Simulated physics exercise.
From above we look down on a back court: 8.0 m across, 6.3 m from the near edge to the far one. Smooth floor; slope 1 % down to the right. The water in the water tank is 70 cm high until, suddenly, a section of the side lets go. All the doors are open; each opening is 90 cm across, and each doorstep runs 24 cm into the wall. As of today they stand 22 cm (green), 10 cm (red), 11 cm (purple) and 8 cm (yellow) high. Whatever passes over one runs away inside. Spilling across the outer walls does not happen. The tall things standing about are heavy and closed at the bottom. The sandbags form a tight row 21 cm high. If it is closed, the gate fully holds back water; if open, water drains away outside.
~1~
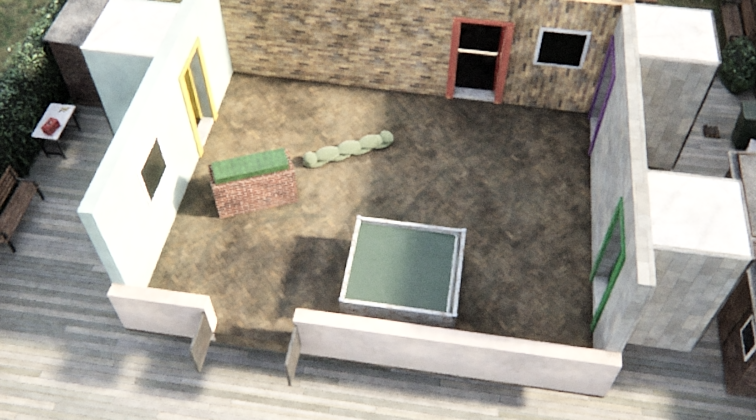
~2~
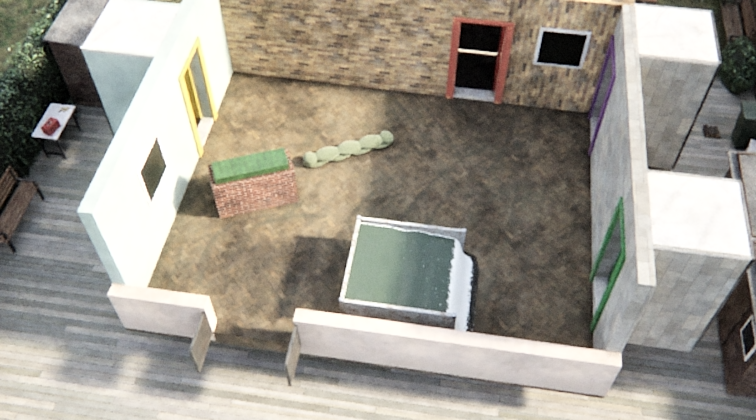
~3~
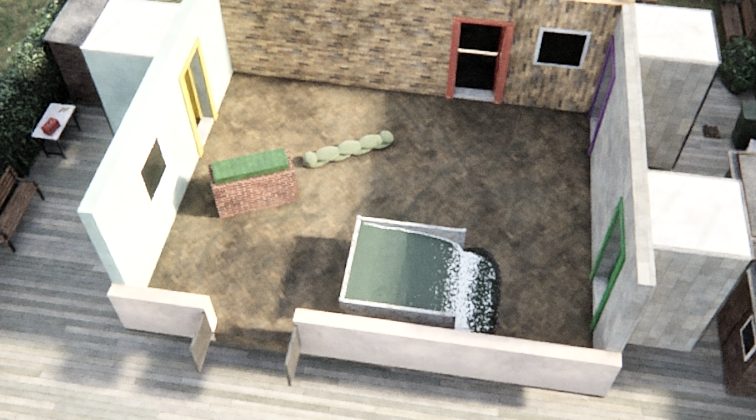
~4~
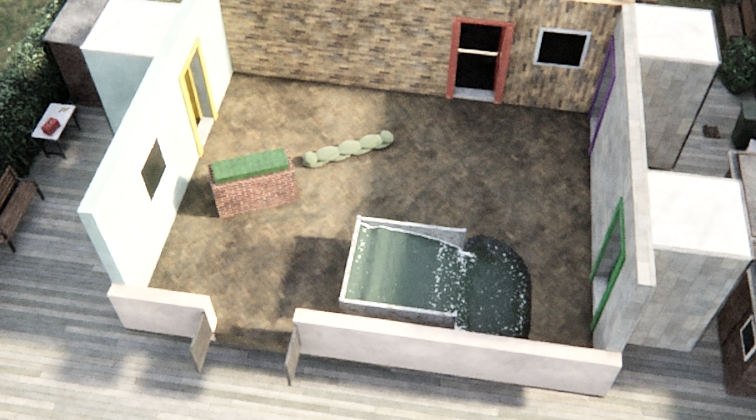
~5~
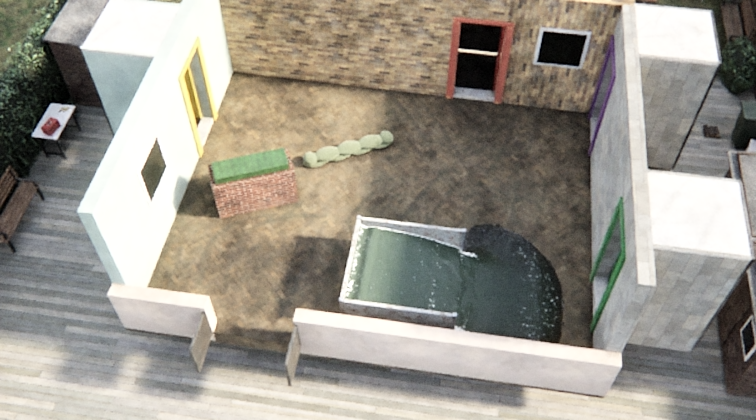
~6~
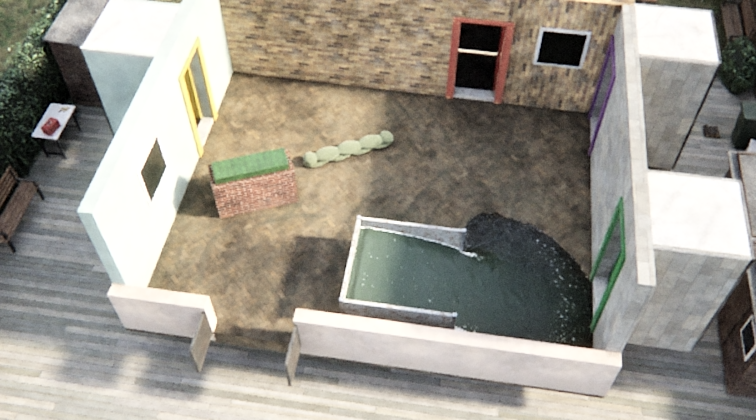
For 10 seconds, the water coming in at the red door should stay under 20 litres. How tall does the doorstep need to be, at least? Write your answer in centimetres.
Close to 8.5 cm is just enough.
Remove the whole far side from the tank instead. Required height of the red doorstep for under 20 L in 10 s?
That way, roughly 23 cm.
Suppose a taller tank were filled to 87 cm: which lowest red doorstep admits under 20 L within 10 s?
10.5 cm.
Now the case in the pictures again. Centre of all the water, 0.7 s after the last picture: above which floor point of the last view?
Centre estimate: (470, 298) px, approximately.
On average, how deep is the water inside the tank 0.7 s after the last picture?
It averages near 31 cm.
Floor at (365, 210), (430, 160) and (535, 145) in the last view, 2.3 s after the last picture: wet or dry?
One by one: Clear, clear, drenched.
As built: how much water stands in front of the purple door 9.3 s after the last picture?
It works out to about 9.5 centimetres deep.
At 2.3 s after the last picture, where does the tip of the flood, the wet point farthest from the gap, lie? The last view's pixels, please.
The farthest wet point sits near (587, 118) in the last view.
Then, 0.7 s after the last picture water covers 20 % of the floor, deepest (50 cm) near (590, 365); it has not reached the red door.
Then, 2.3 s after the last picture water covers 25 % of the floor, deepest (27 cm) near (590, 355); it has not reached the red door.
Then, 9.3 s after the last picture water covers 80 % of the floor, deepest (10 cm) near (587, 136); 7 cm at the red door, 10 litres in over its 10 cm doorstep.
At the red door as built, the water peaked near 14 cm, 3.9 s after the last picture.
Run again over the same 10 s with other heights there, 33 litres in over 7 cm, 12 litres over 9.5 cm. The limit of 20 litres is kept from about 8.5 cm up.
